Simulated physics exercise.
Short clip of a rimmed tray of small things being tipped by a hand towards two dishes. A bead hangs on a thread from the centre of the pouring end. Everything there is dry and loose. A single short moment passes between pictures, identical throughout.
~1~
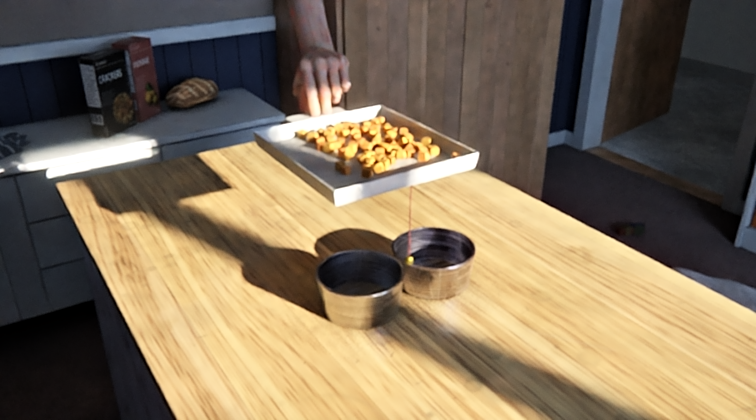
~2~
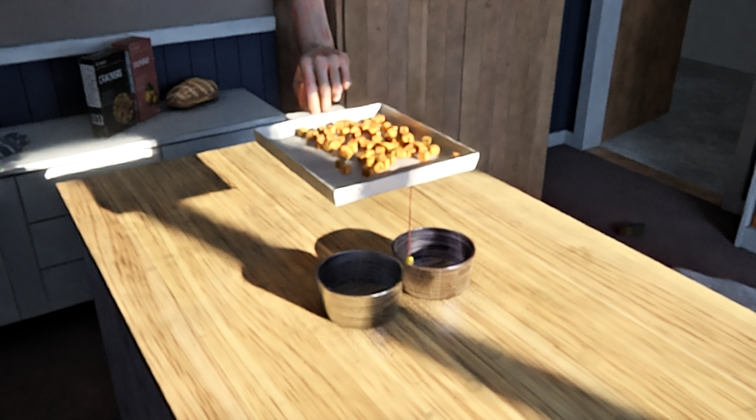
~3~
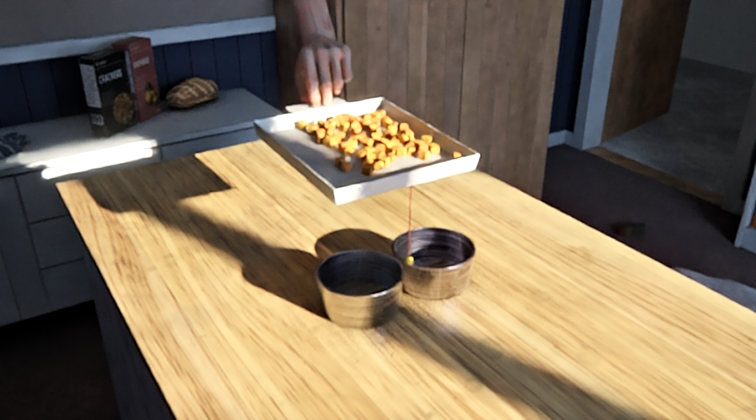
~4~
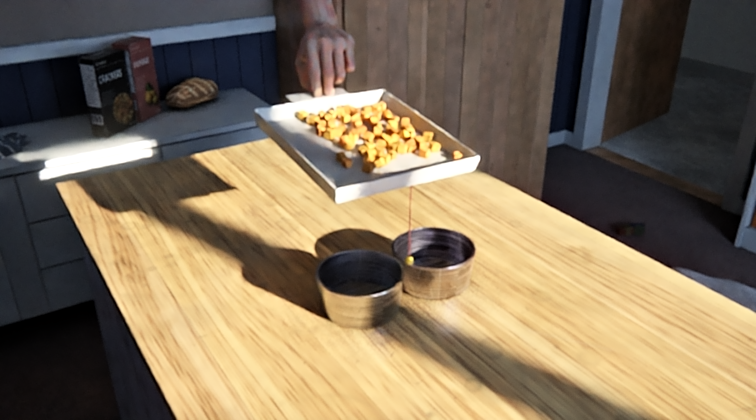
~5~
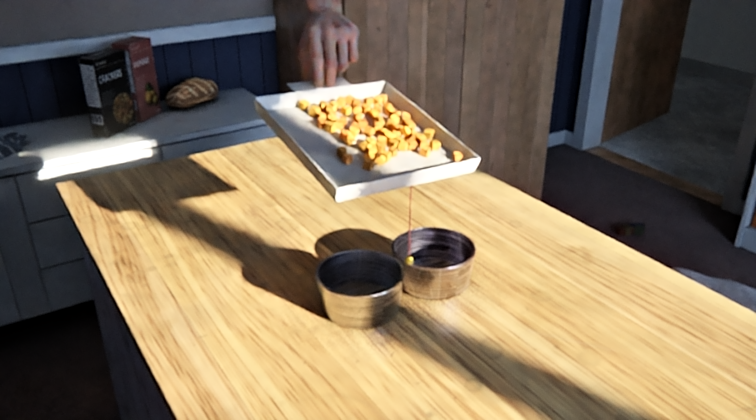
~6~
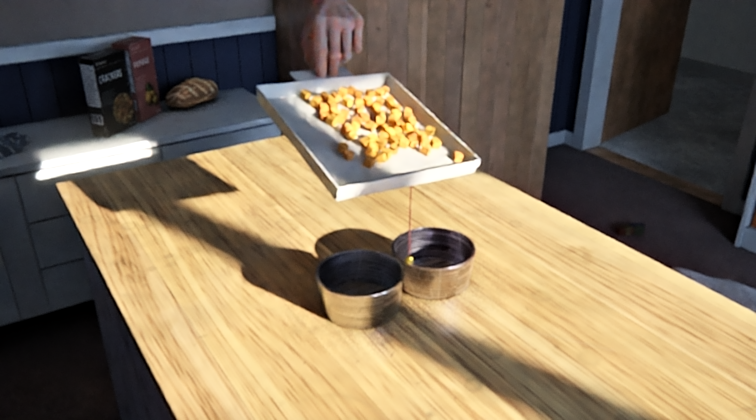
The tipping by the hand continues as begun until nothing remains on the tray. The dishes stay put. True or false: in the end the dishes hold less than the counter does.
True.
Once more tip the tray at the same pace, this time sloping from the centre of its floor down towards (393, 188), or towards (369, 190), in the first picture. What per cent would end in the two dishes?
Respectively 0 % and 20 %.
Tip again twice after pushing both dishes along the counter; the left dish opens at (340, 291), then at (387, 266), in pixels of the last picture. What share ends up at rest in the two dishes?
10 %, then 10 %.
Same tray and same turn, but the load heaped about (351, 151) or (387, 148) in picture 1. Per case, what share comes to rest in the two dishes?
Shares in turn: 10 % and 0 %.
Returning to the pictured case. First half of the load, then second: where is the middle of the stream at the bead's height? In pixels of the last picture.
Early-half point (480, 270); late-half point (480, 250).
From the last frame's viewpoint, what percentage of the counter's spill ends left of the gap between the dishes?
0 in a hundred, roughly.
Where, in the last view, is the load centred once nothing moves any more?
About (495, 314).
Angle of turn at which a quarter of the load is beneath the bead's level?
Around 115° at that moment.
Soon, tray tipped steeply; nearly all on the tray; a stray few in the air.
A while on, tray tipped past a quarter turn; nearly all on the tray; a stray few outside both; a stray few in the air.
Towards the end, tray tipped past a quarter turn; a small part in the right dish; nearly all outside both.
Finally, tray tipped past a quarter turn; none in the left dish; a small part in the right dish; nearly all outside both.
